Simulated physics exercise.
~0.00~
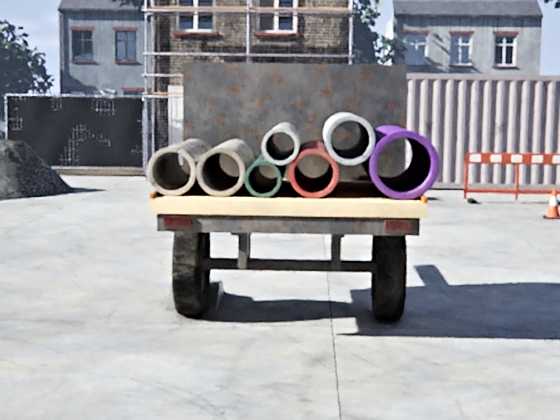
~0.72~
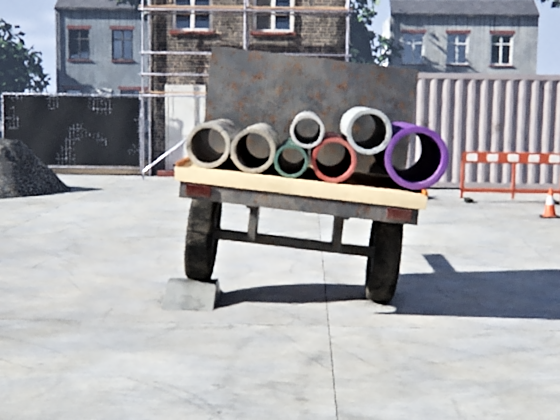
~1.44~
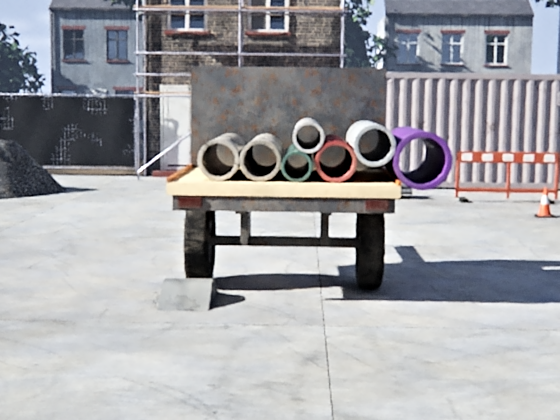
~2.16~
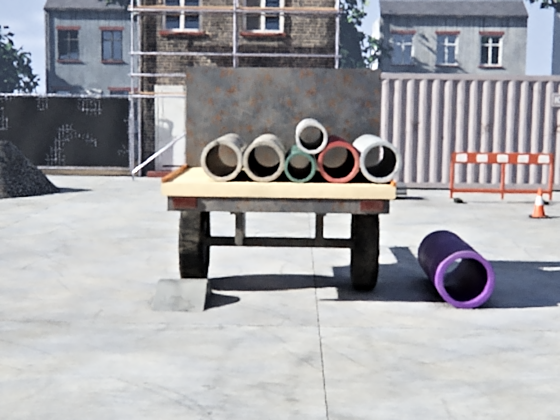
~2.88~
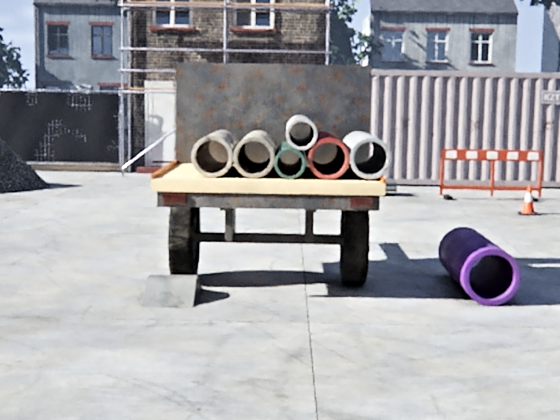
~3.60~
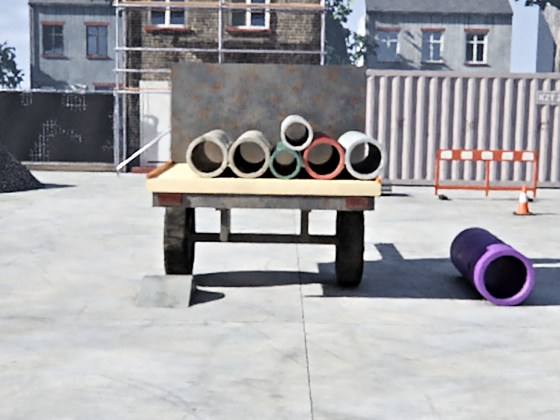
At the start, a flat trailer stands in a paved yard, seen from behind, with seven hollow pipes lying end-on across its deck, the purple one at the far right and a red one nearby. The trailer's left wheel rides up over a small hump, tilting the deck down to the right, and the pipes shift that way. As the deck drops level again, the purple pipe rolls off the right side and lands on the ground. The remaining pipes settle together as the trailer halts. At the end, the purple pipe lies on the right, while the red one stays aboard with the others.
